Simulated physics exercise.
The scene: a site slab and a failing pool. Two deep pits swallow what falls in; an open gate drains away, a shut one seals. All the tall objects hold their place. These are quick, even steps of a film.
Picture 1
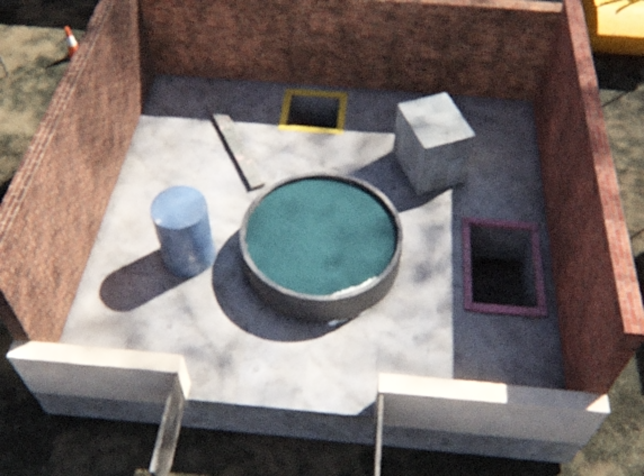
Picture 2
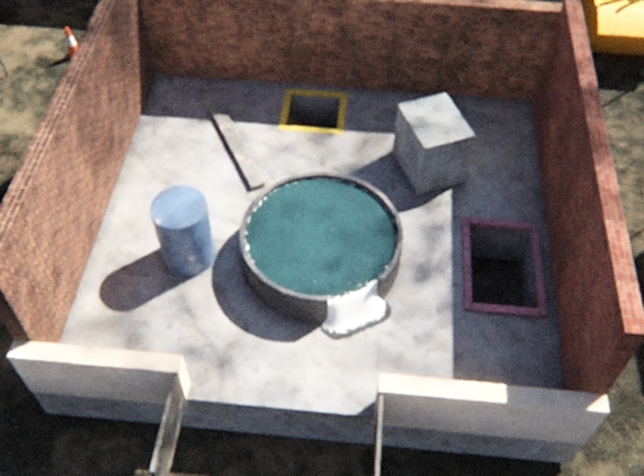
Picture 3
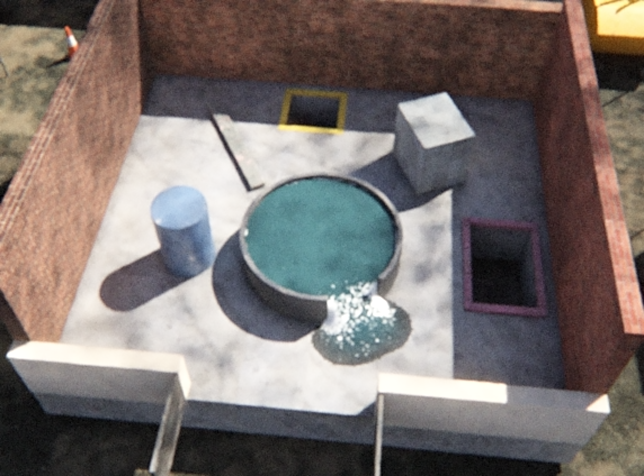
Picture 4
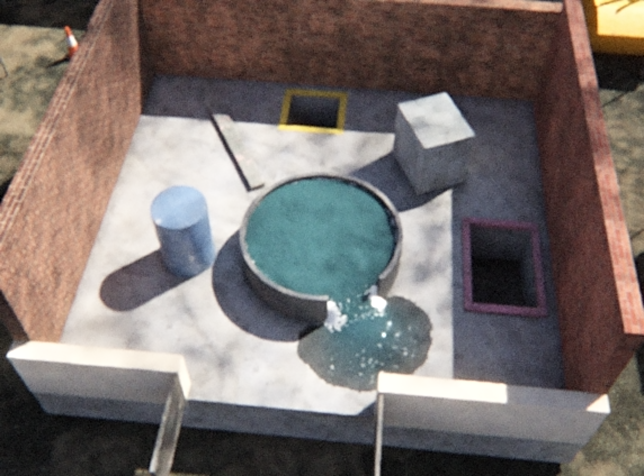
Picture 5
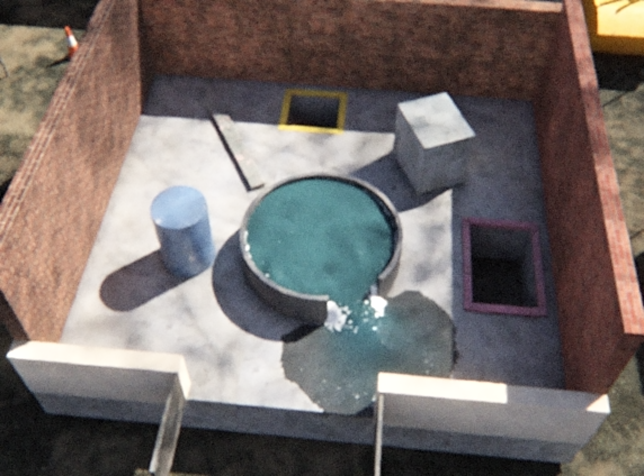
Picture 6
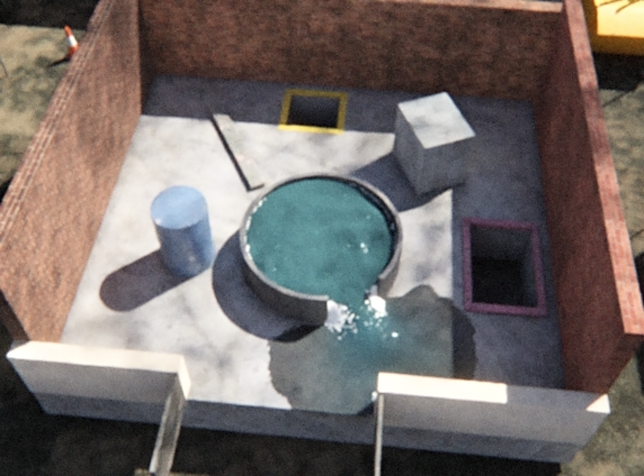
Teal water pouring through a gap in the round pool's near rim and spreading across the pale slab toward the low front wall.
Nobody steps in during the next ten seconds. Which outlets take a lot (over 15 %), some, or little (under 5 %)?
One by one: The gate takes over 15 %; the pink pit takes over 15 %; the yellow pit takes under 5 %.
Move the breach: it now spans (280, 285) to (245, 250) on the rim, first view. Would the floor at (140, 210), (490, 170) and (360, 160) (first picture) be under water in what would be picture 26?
As listed: Flooded, free of water, clear.
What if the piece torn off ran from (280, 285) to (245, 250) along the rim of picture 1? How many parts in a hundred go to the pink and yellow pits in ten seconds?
In per cent: Pink 0, yellow 4.
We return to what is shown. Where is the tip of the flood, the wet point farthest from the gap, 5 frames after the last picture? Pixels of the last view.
At about (558, 416).
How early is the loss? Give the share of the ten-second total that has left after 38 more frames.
About 70 per cent.
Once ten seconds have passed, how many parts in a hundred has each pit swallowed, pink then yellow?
In turn 18 and 0 per cent.
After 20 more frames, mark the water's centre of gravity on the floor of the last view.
Close to (373, 290).
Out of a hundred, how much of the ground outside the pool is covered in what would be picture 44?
About 25 per cent.
A moment on, water covers 15 % of the floor; the gate 3 %, the pink pit 0 %, the yellow pit 0 %.
Next, water covers 15 % of the floor; the gate 8 %, the pink pit 0 %, the yellow pit 0 %.
Then, water covers 20 % of the floor; the gate 14 %, the pink pit 3 %, the yellow pit 0 %.
Later, water covers 25 % of the floor; the gate 22 %, the pink pit 12 %, the yellow pit 0 %.
In the end, water covers 40 % of the floor; the gate 29 %, the pink pit 18 %, the yellow pit 1 %.
